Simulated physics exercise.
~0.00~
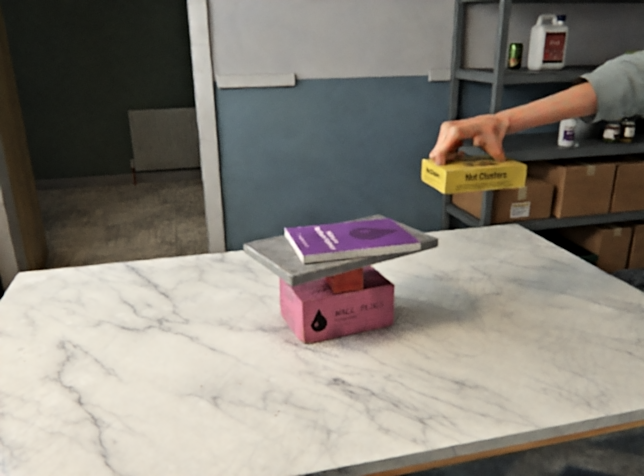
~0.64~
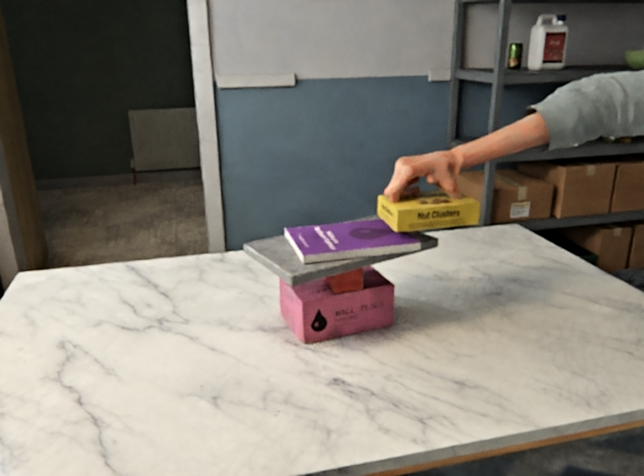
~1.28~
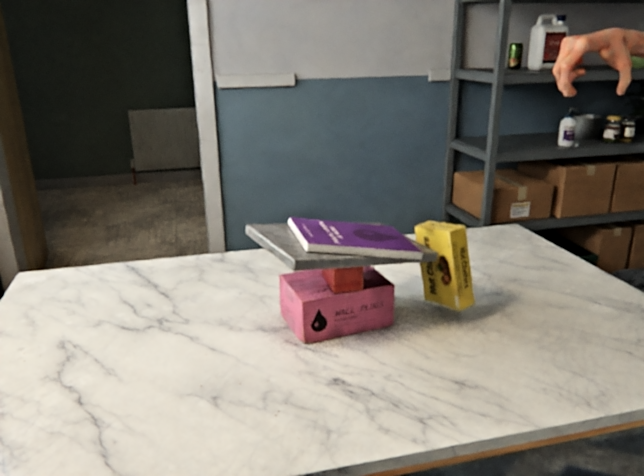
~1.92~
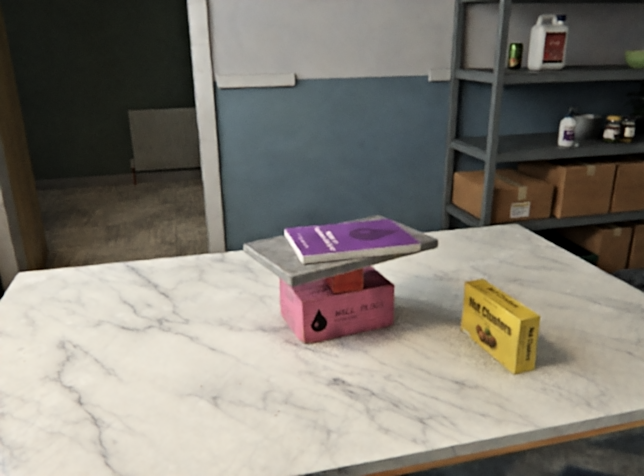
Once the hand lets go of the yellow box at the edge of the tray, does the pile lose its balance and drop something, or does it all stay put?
The pile loses its balance and the yellow box falls onto the table. The tray and purple book tip but end up back in place on top of the red block and pink box.
A yellow box slid off a gray tray and dropped to the marble table after a hand set it on the tray's right edge and let go. The tray and purple book tipped, then settled back on the red block and pink box.
